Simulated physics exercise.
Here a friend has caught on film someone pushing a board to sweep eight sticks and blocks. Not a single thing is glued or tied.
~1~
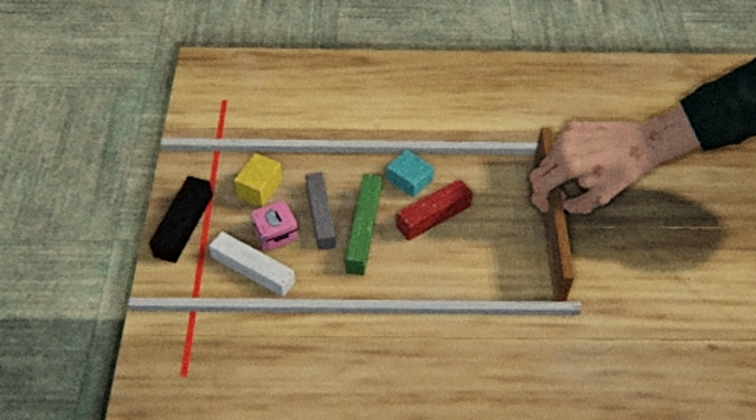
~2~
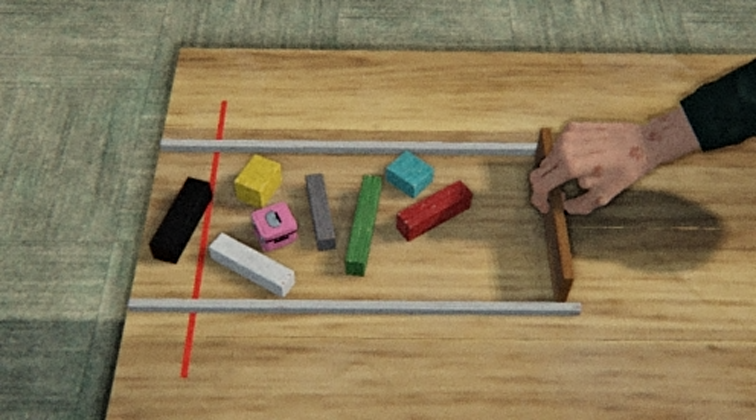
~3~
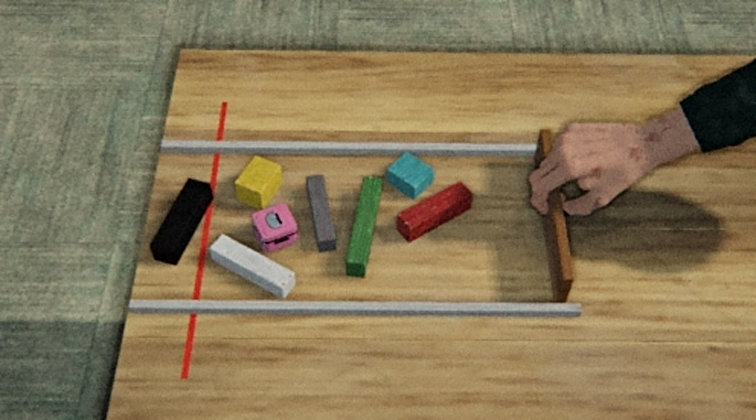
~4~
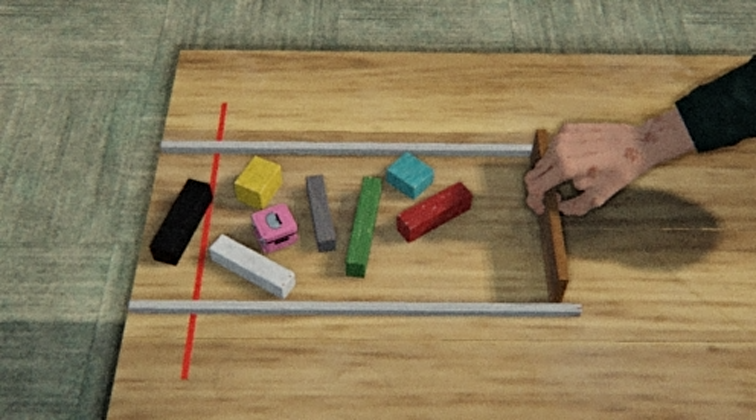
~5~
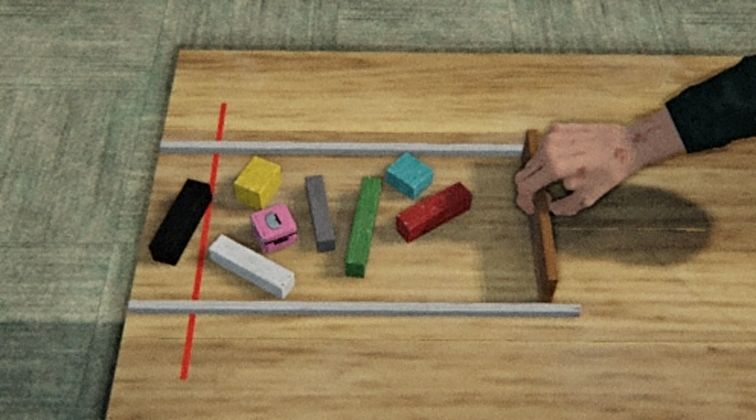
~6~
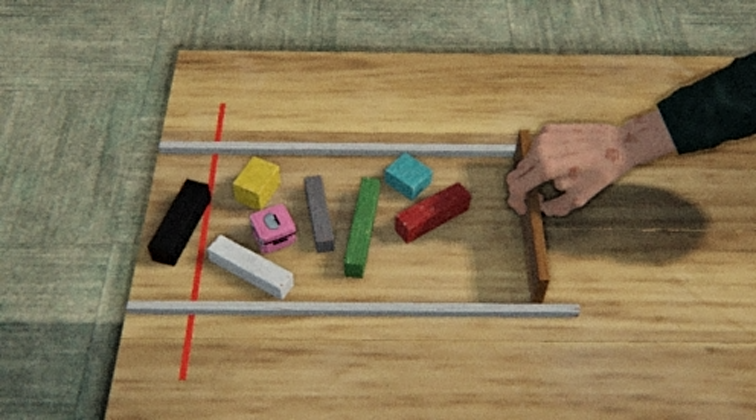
To begin with, a hand holds a wooden board upright between two pale rails, to the right of eight scattered sticks and blocks, with a red tape line at the left. Then the hand slides the board a short way left, while the pieces stay where they are.
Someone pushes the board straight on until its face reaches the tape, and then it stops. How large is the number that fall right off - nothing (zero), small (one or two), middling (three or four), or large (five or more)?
Middling - three or four.
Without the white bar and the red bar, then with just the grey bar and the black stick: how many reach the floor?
First try 1, second try 0.
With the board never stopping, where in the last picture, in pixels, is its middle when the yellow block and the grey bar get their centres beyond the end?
For the yellow block, about (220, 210); for the grey bar, about (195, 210).
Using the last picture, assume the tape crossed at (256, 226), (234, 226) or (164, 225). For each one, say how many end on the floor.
In order: 0, 1 and 6.
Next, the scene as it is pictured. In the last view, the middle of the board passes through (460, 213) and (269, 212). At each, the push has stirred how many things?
Tally: First 1; then 8.
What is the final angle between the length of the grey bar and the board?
About 0°.
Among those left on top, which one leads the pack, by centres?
The one out in front is the grey bar.
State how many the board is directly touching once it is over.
3 touch it.
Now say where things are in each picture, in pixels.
The first frame shows black stick (182, 219); yellow block (259, 181); white bar (252, 264); board (553, 212); tape (207, 222).
The second frame shows yellow block (259, 182); board (553, 212).
The third frame shows white bar (252, 266); red bar (435, 211).
The fourth frame shows black stick (182, 221); pink case (276, 229).
The fifth frame shows yellow block (258, 183); grey bar (320, 213).
The sixth frame shows black stick (181, 222); yellow block (257, 184); white bar (251, 267); board (530, 214); tape (205, 225).
Soon after, none off yet; black stick at rest near (181, 222); yellow block at rest near (257, 184); white bar at rest near (251, 267).
Then, none off yet; black stick at rest near (181, 222); yellow block moved about its own width near (233, 182); white bar moved a little near (234, 273).
At rest, the number that fall off is three or four; fallen, pink case, yellow block and black stick.
